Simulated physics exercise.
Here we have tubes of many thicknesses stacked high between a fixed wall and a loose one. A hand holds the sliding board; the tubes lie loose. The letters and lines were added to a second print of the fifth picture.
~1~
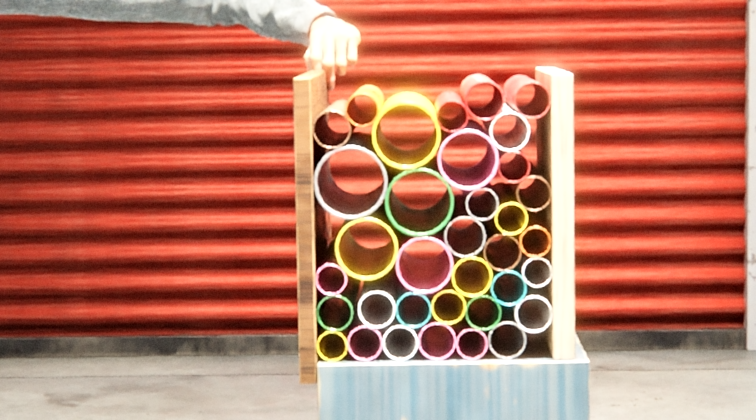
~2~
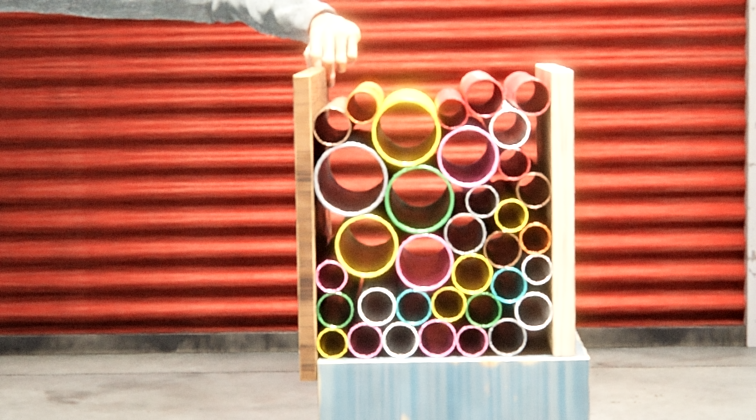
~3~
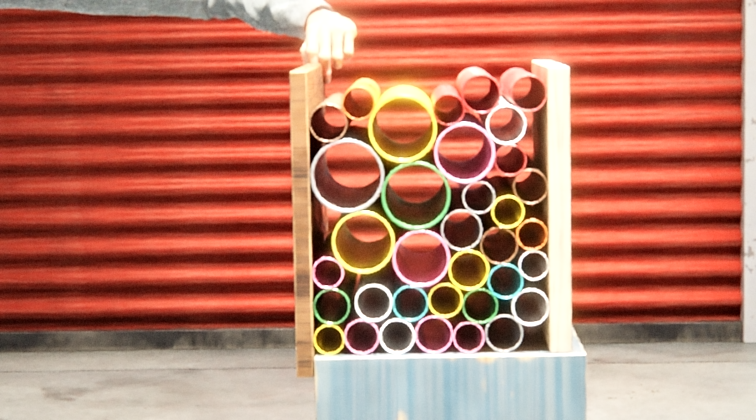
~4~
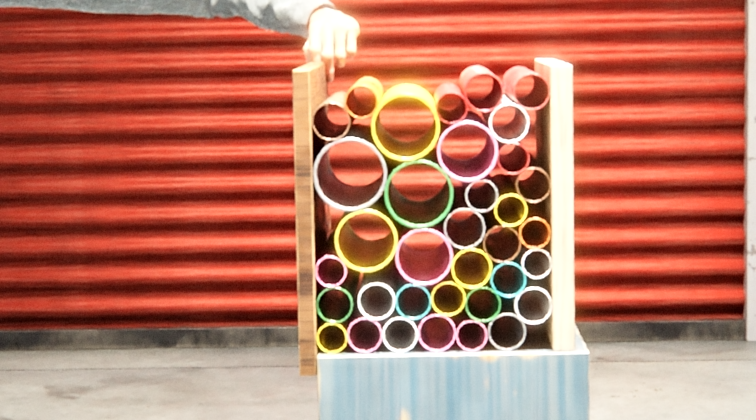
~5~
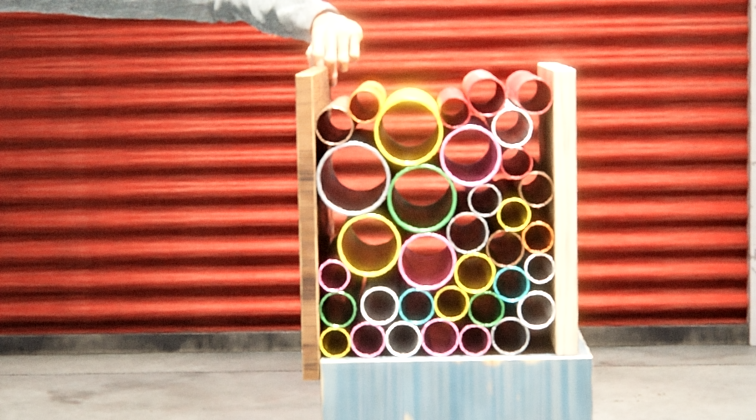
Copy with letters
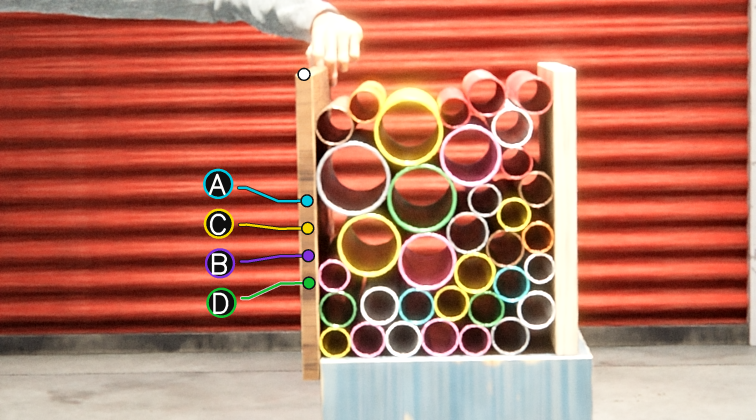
In front of a red ribbed metal shutter, a hand rested on top of the left board beside a stack of loose, colourful tubes on a pale blue base, and nothing moved beyond a slight wobble of the view.
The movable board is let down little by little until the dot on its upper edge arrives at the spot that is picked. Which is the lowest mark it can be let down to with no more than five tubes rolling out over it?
No lower than D.
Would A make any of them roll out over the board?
At A: Yes.
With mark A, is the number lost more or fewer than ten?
It loses fewer than ten.
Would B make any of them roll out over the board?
Yes, at B.
On the marked copy, A at (307, 201); B at (309, 256); C at (308, 228); D at (309, 283); the white dot at (304, 74).
Taking D. A third of the way, top of the board (315, 161).
Two thirds of the way, top of the board (318, 258).
When it is over, top of the board (318, 282), five out over the board.
As for the rest, A one out over the board; B five out over the board; C two out over the board.
